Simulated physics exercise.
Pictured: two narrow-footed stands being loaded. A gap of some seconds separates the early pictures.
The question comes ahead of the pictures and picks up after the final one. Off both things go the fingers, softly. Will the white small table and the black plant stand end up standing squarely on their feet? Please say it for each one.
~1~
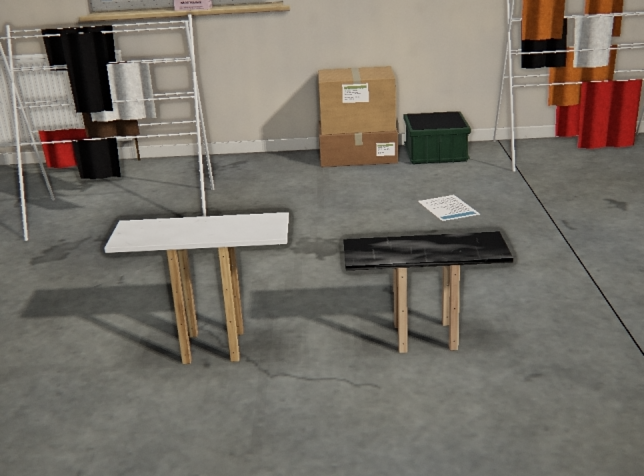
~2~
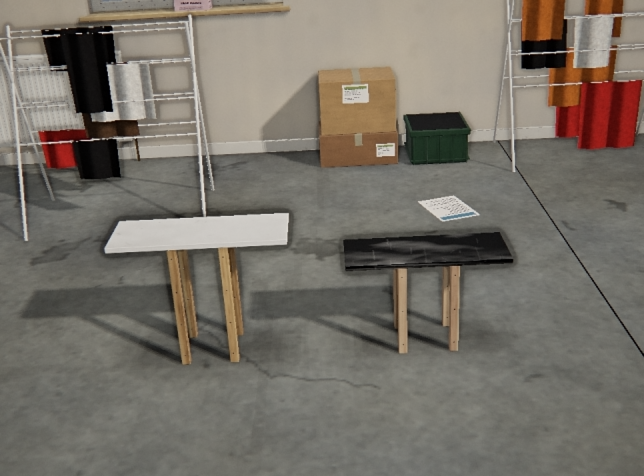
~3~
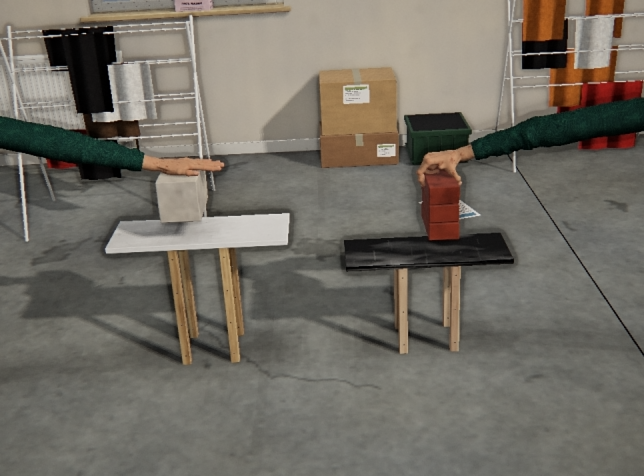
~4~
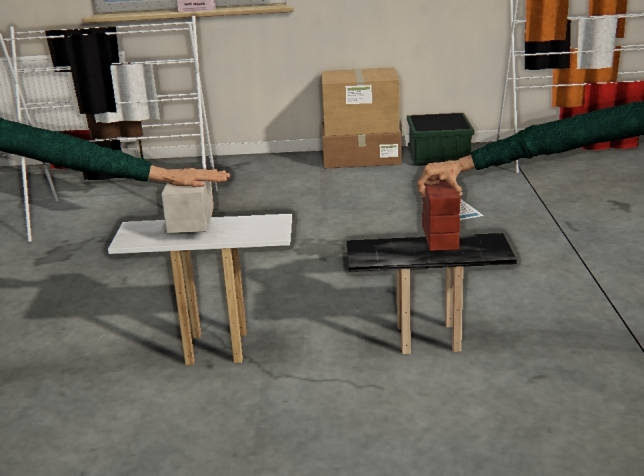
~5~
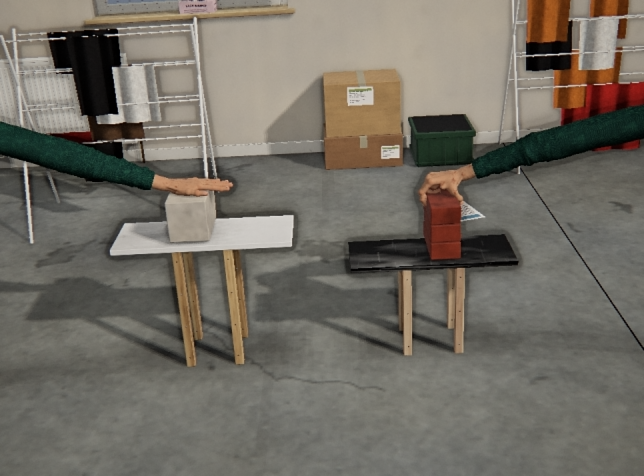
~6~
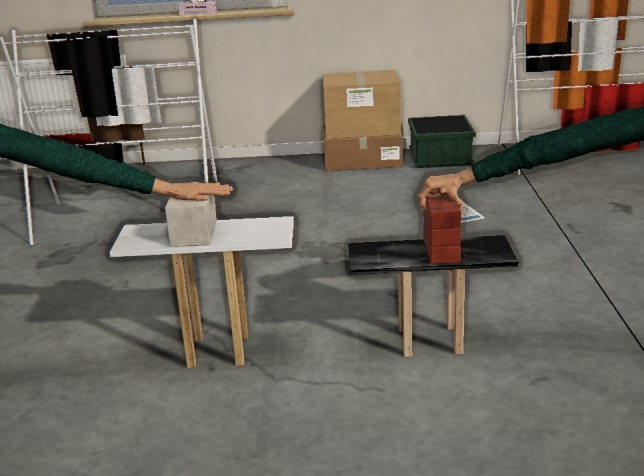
Looking at each: The white small table, yes, it stays on its feet; the black plant stand, yes, it stays on its feet.
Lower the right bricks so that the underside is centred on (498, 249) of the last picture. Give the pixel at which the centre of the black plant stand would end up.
It'd end up somewhere close to (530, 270).
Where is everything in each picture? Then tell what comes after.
The first frame shows white small table (200, 232); black plant stand (425, 251).
The second frame shows black plant stand (425, 251).
The third frame shows still on the way; white small table (201, 233); left slab (183, 191).
The fourth frame shows still on the way; black plant stand (429, 252); right bricks (440, 213).
The fifth frame shows still on the way; white small table (205, 235); left slab (192, 210).
The sixth frame shows in place, still held; white small table (205, 236); black plant stand (430, 254); right bricks (442, 226).
Then, 0.26 s after the last picture, white small table at rest near (205, 236); black plant stand at rest near (430, 254).
At rest, the white small table stays flat on its feet, near (205, 236); the black plant stand stays flat on its feet, near (430, 254).
